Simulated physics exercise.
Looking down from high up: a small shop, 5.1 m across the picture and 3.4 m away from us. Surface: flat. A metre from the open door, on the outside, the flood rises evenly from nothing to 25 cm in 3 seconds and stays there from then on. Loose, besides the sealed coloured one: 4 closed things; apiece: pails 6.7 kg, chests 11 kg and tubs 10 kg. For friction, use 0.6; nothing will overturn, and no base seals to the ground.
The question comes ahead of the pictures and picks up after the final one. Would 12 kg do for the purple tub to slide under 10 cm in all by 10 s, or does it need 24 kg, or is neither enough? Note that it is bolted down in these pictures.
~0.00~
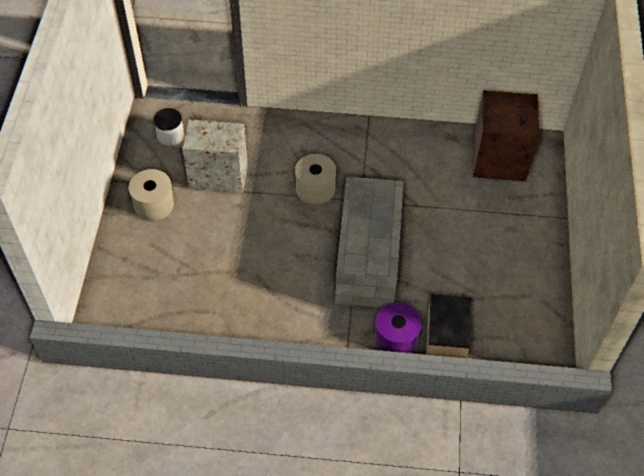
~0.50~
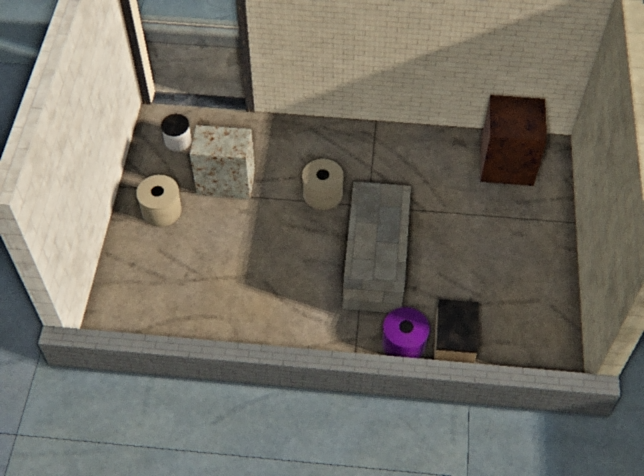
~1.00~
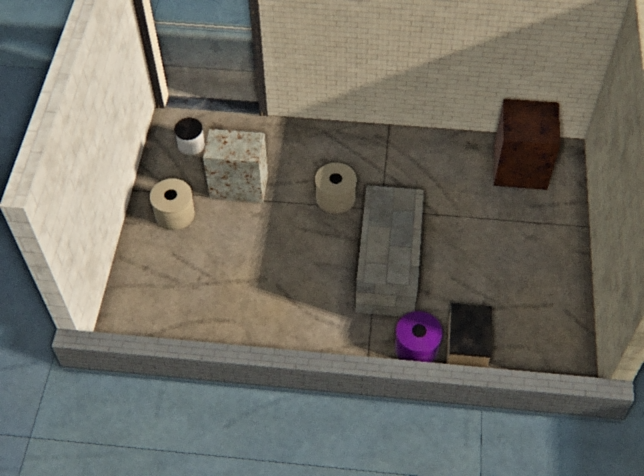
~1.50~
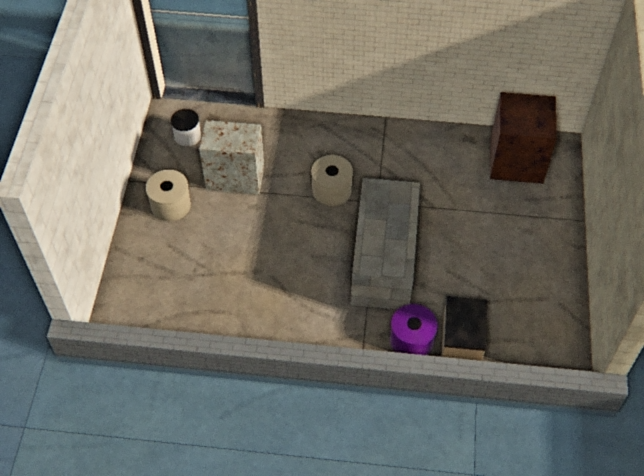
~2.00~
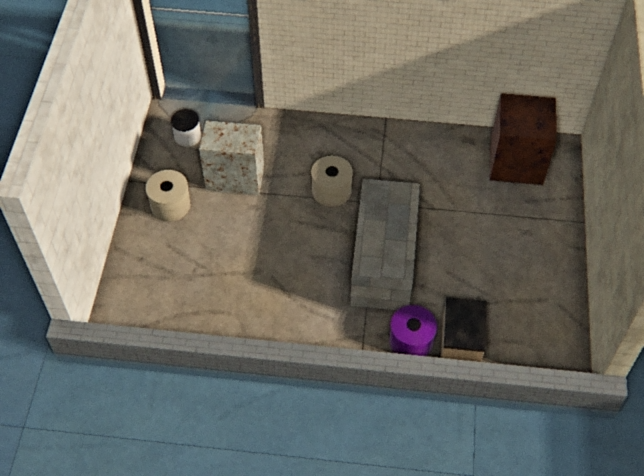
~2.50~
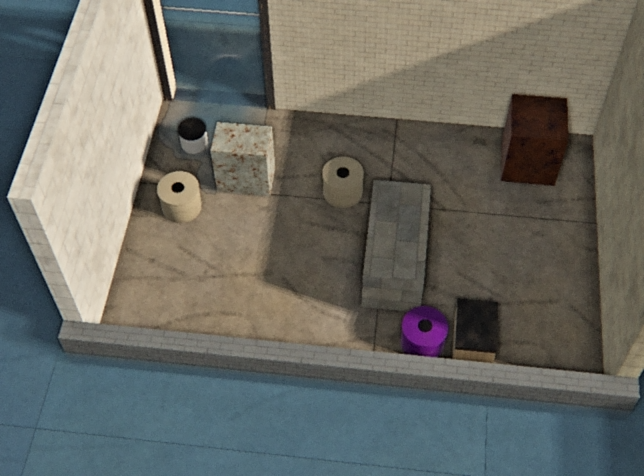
No, neither is enough.
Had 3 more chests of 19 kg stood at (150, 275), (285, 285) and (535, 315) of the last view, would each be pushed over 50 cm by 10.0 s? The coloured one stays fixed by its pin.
In turn: Beyond it, beyond it, within it.
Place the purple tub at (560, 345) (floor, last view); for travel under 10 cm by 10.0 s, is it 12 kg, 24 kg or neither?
Result: Both fail.
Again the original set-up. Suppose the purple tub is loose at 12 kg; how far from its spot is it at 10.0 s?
Shift: About 120 cm.
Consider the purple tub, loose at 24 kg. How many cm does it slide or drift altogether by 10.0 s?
Roughly 50 centimetres altogether.
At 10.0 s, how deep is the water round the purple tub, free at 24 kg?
11 cm, roughly.
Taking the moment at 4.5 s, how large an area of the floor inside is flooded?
Some 8.5 m2 of it.
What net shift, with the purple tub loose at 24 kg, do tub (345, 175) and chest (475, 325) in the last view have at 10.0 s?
120 cm and 60 cm respectively.
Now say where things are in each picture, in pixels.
In the first picture, the purple tub at (399, 322), on the bottom; water covers 0.0 m2; 0 of 5 have shifted.
In the second picture, the purple tub at (406, 327) rests on the ground; 0.0 m2 under water; 0 of 5 have shifted.
In the third picture, the purple tub at (419, 331), on the bottom; 0.0 m2 under water; 0 of 5 have shifted.
In the fourth picture, the purple tub at (414, 324), on the bottom; water covers 0.0 m2; 0 of 5 have shifted.
In the fifth picture, the purple tub at (414, 325) rests on the ground; water covers 0.4 m2; 0 of 5 have shifted.
In the sixth picture, the purple tub at (425, 326) rests on the ground; water covers 0.9 m2; 1 of 5 have shifted.
After 3.5 s the purple tub would be 0 cm from its start with 12 kg and 0 cm from its start with 24 kg; 0 cm of water round it then.
After 4.5 s the purple tub would be 0 cm from its start with 12 kg and 0 cm from its start with 24 kg; 0 cm of water round it then.
After 7.0 s the purple tub would be 34 cm from its start with 12 kg and 6 cm from its start with 24 kg; 11 cm of water round it then.
After 10.0 s the purple tub would be 119 cm from its start with 12 kg and 45 cm from its start with 24 kg; 11 cm of water round it then.
